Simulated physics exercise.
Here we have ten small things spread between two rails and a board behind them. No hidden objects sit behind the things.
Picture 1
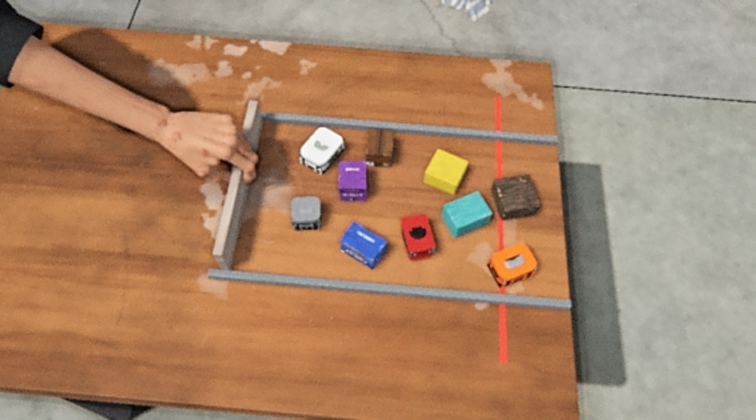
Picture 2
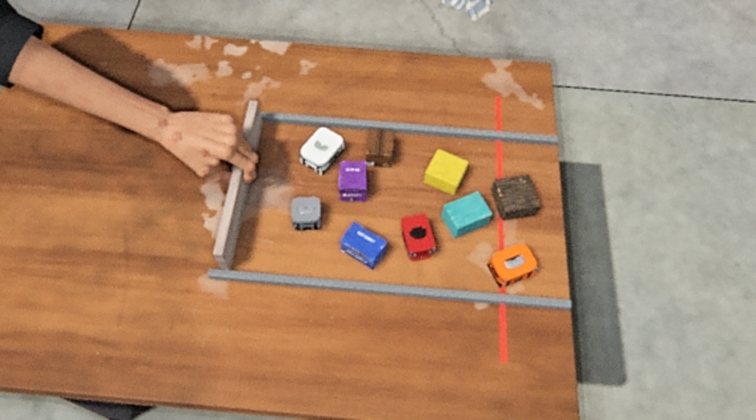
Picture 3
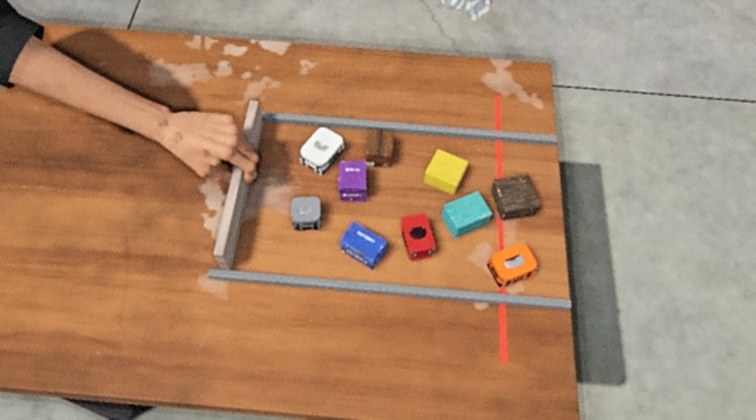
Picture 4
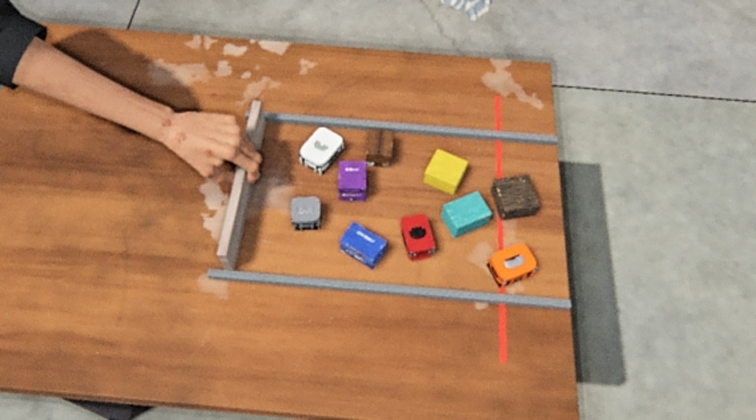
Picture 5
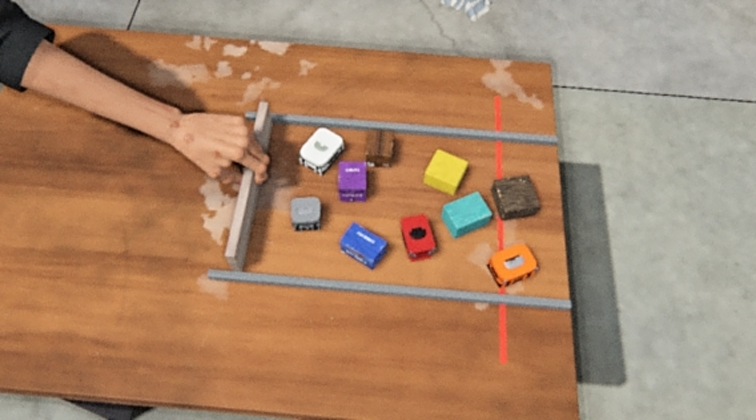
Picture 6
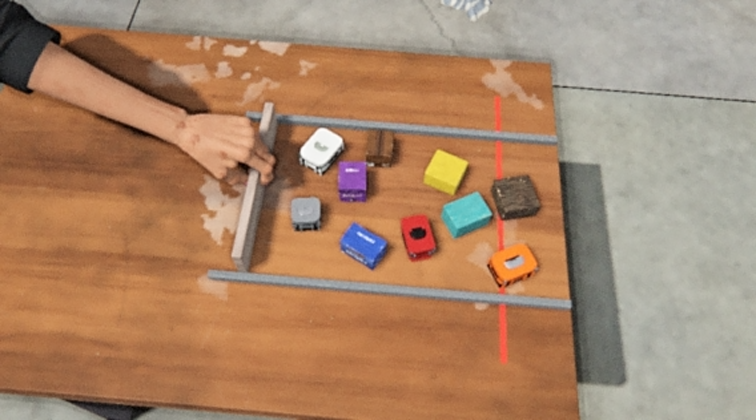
On a wooden table, a hand sliding a board slightly right between two rails toward small colourful blocks and cases, which stay still.
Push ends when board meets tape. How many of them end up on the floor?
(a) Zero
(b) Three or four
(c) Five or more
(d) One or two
d.
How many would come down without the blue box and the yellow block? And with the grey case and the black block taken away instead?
Counts - first: 0; second: 0.
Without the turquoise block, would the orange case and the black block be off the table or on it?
Well, the orange case goes off the edge while the black block is still there.
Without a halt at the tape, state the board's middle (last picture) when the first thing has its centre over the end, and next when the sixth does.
Around (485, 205); afterwards around (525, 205).
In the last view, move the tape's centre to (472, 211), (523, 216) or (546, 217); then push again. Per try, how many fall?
You'd get 0, then 5, then 6.
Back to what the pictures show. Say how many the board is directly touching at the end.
The count in contact is 4.
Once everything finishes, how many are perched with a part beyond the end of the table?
The count is 2.
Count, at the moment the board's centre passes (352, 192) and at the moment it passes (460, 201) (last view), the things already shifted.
So far 5, and 10 at the second.
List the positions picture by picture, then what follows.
Black block (515, 197); orange case (512, 266); turquoise block (466, 215); board (240, 182); tape (500, 213), in the first picture.
Orange case (512, 266); purple box (353, 181), in the second picture.
Turquoise block (466, 215); grey case (307, 214), in the third picture.
Black block (515, 197); brown box (380, 148), in the fourth picture.
Orange case (512, 266); board (251, 183), in the fifth picture.
Black block (515, 198); orange case (512, 266); turquoise block (466, 216); board (257, 184); tape (500, 214), in the sixth picture.
Soon after, none off yet; black block at rest near (515, 198); orange case at rest near (512, 266); turquoise block at rest near (466, 216).
After that, none off yet; black block moving near (519, 200); orange case at rest near (512, 266); turquoise block displaced a little near (482, 215).
In the end, the number that fall off is one or two; gone, orange case and black block.
